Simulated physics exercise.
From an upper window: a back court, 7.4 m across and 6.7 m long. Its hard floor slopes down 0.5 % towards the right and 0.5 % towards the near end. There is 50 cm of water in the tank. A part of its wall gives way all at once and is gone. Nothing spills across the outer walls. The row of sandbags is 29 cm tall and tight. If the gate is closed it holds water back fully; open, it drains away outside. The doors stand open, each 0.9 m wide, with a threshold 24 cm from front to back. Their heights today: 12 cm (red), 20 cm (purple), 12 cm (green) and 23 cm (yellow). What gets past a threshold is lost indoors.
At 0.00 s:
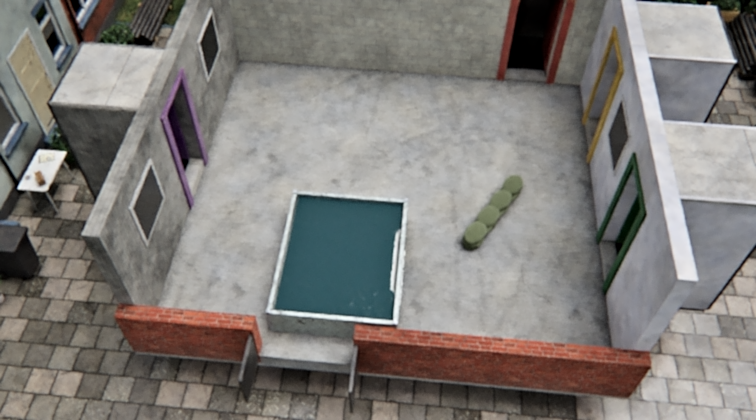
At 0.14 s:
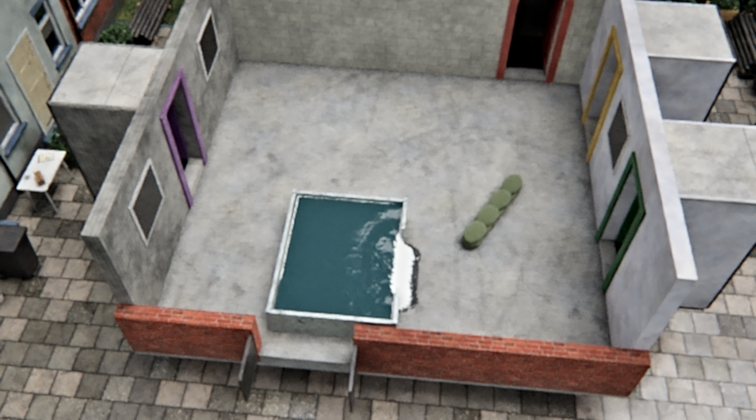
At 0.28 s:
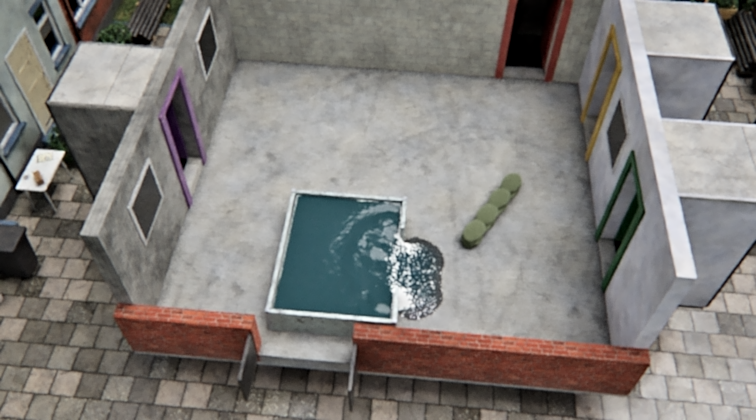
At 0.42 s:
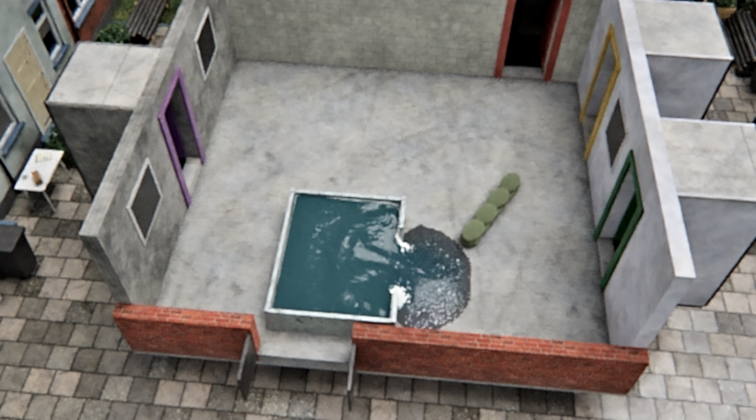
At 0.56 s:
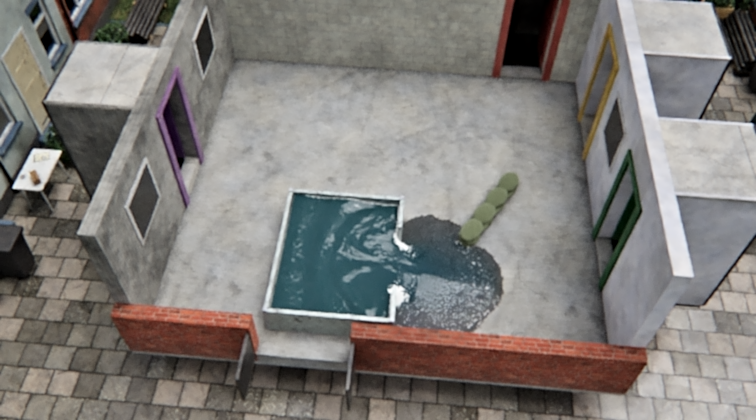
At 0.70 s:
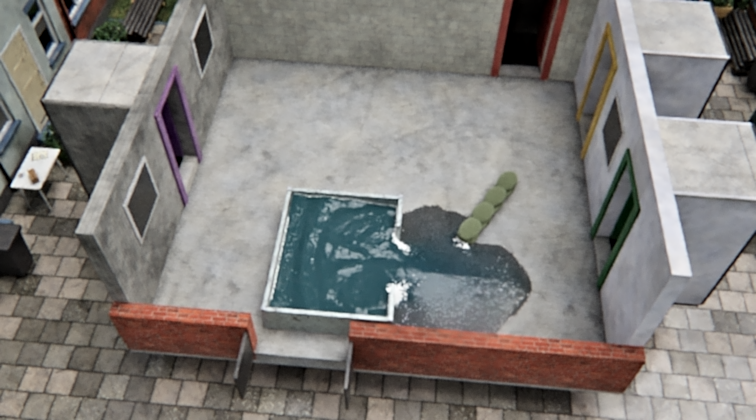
To begin with, a tank of dark water stands still in a grey walled court with coloured door surrounds and a row of round bushes. Part of the tank's right side gives way and white water bursts out, then a dark sheet spreads rightward across the floor, reaching the near end of the bushes.
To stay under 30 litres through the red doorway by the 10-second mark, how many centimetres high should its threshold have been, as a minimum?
At least 7.5 cm or so.
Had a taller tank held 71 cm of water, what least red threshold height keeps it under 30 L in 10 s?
Some 12.5 cm.
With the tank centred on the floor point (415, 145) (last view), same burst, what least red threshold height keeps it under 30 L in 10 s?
Some 9.0 cm.
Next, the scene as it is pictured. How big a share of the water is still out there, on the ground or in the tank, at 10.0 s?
Some 94 per cent remains.
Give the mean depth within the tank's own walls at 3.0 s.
Roughly 25 cm on average.
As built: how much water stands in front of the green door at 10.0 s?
Some 9.5 cm.
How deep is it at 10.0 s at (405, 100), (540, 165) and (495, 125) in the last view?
About 4, 5 and 6 cm.
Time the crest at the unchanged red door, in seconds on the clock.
At about 7.0 s.
After 1.4 s water covers 20 % of the floor, deepest (26 cm) near (408, 275); it has not reached the red door.
After 3.0 s water covers 30 % of the floor, deepest (30 cm) near (551, 355); it has not reached the red door.
After 10.0 s water covers 65 % of the floor, deepest (11 cm) near (566, 87); 9 cm at the red door, 2 litres in over its 12 cm threshold.
At the red door as built, the water arrived by 4.6 s and peaked near 14 cm at 6.8 s.
Run again over the same 10 s with other heights there, 45 litres in over 6.5 cm, 16 litres over 9 cm. The limit of 30 litres is kept from about 7.5 cm up.
